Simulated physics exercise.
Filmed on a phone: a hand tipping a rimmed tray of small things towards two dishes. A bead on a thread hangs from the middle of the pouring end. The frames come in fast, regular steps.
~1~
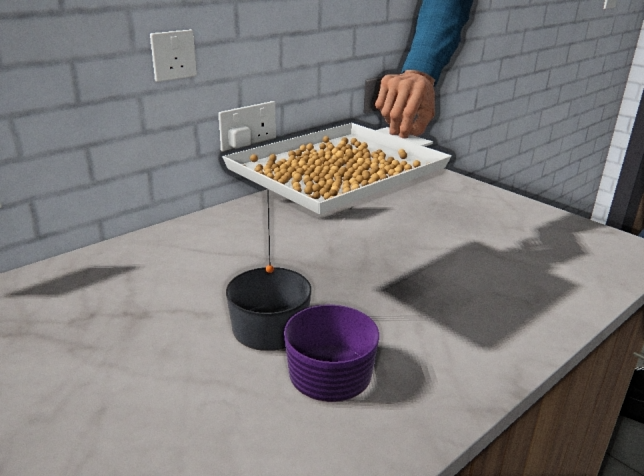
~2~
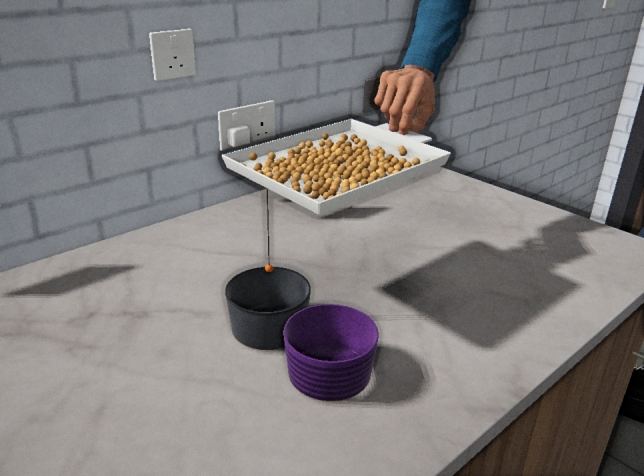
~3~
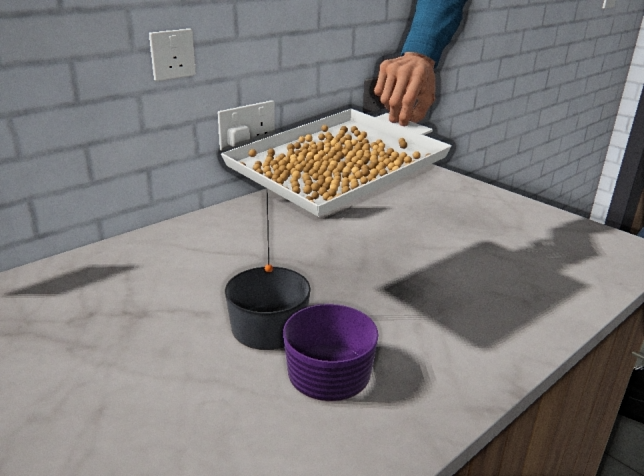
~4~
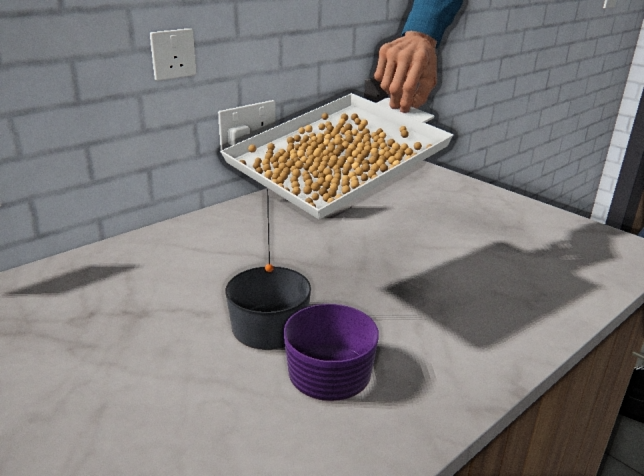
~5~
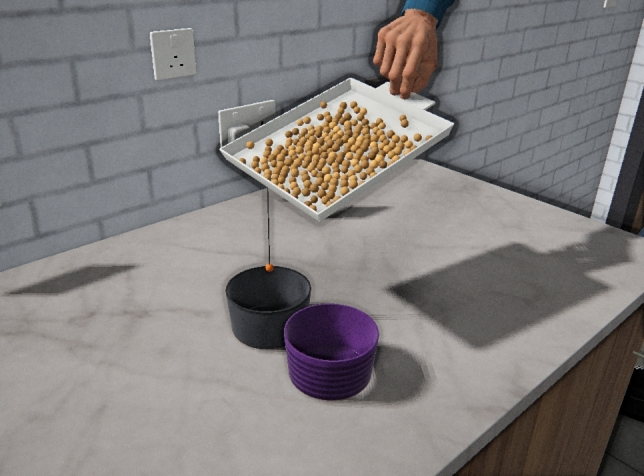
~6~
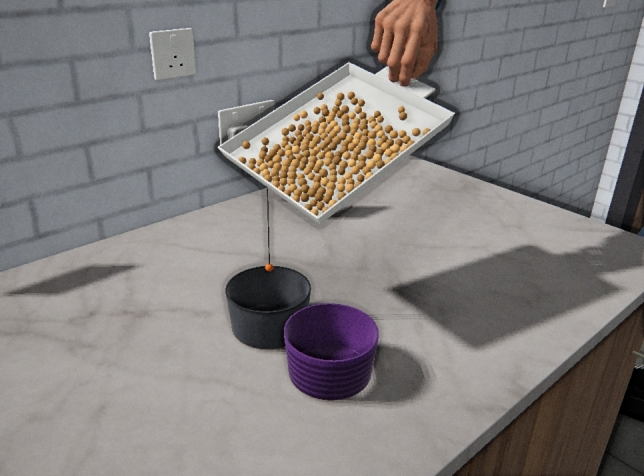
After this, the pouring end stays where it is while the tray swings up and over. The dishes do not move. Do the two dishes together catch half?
Together they catch more than half.
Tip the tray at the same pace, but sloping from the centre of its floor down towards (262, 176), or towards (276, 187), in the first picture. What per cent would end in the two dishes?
Near 10 % and 30 %.
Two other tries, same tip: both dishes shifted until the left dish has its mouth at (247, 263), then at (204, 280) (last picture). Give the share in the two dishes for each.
First some 60, then 50 per cent.
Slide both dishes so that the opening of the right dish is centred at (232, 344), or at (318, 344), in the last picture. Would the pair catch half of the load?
The first try: Below a half. The second: Most of it.
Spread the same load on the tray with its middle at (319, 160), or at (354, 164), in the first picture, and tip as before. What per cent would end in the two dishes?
Near 80 % and 70 %.
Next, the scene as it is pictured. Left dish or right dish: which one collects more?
Fuller: The right dish.
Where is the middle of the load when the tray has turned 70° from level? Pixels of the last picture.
Around (300, 208).
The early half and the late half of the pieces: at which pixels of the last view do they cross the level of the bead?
Around (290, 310) and then (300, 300).
Soon after the last picture, tray tipped steeply; about two thirds on the tray; a small part in the right dish; a stray few in the left dish; a stray few outside both; about a quarter in the air.
A little later, tray tipped past a quarter turn; about half in the right dish; about a quarter in the left dish; about a quarter outside both; a small part in the air.
Later still, tray tipped past a quarter turn; about half in the right dish; about a quarter in the left dish; about a quarter outside both.
By the end, tray tipped past a quarter turn; about half in the right dish; about a quarter in the left dish; about a quarter outside both.
